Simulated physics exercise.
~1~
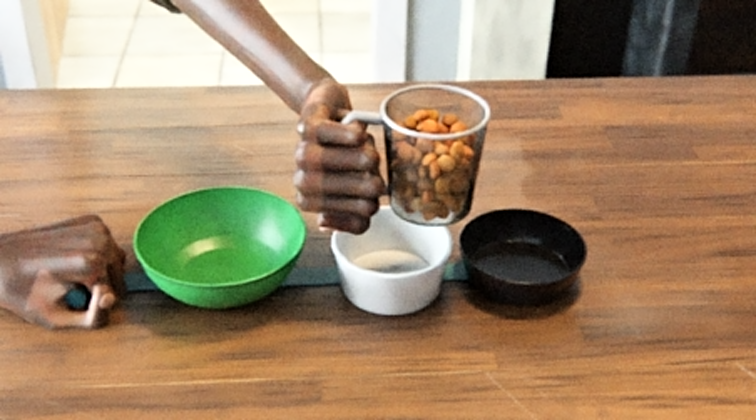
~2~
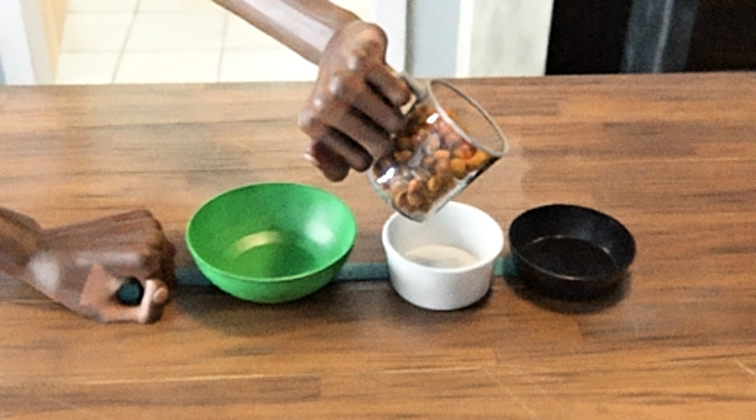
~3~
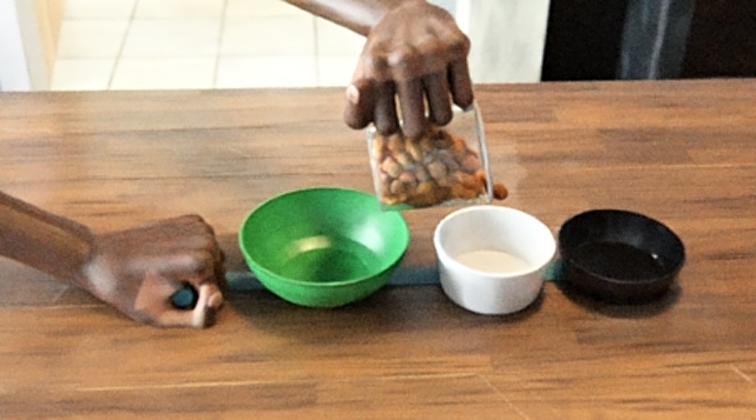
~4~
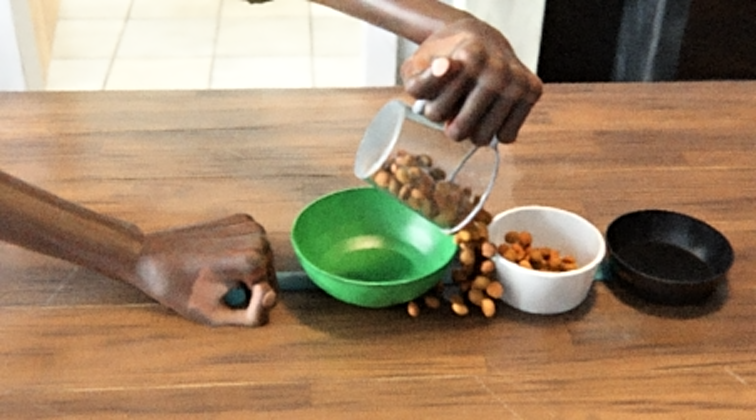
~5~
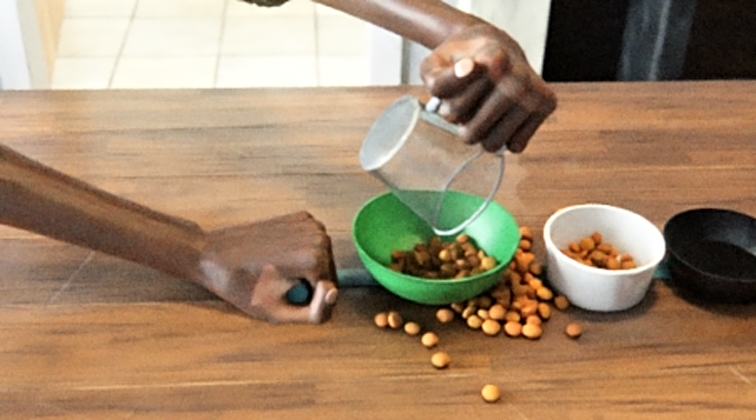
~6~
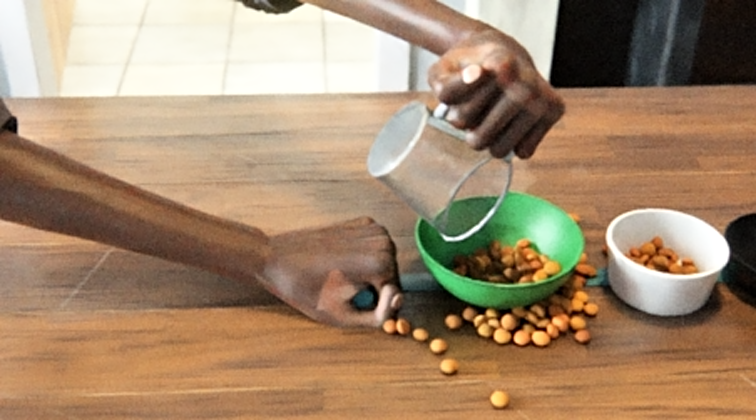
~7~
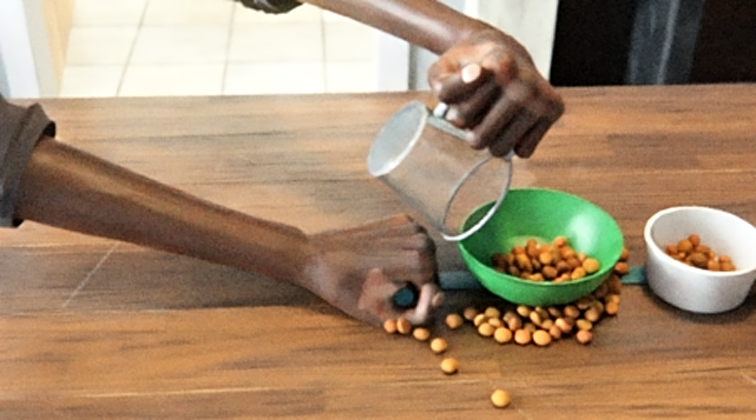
At first, one hand holds a clear cup of orange-brown kibble upright above a wooden table, while another grips a strip carrying a green bowl, a white dish and a black dish. The lower hand slides the strip steadily to the right as the cup tips over. Kibble begins to spill, landing in the white dish, then on the table between it and the green bowl. As the bowl moves beneath the cup, the remaining pieces drop into it. Finally, the emptied cup stays tilted, with kibble in the green bowl and white dish and about half scattered on the table.
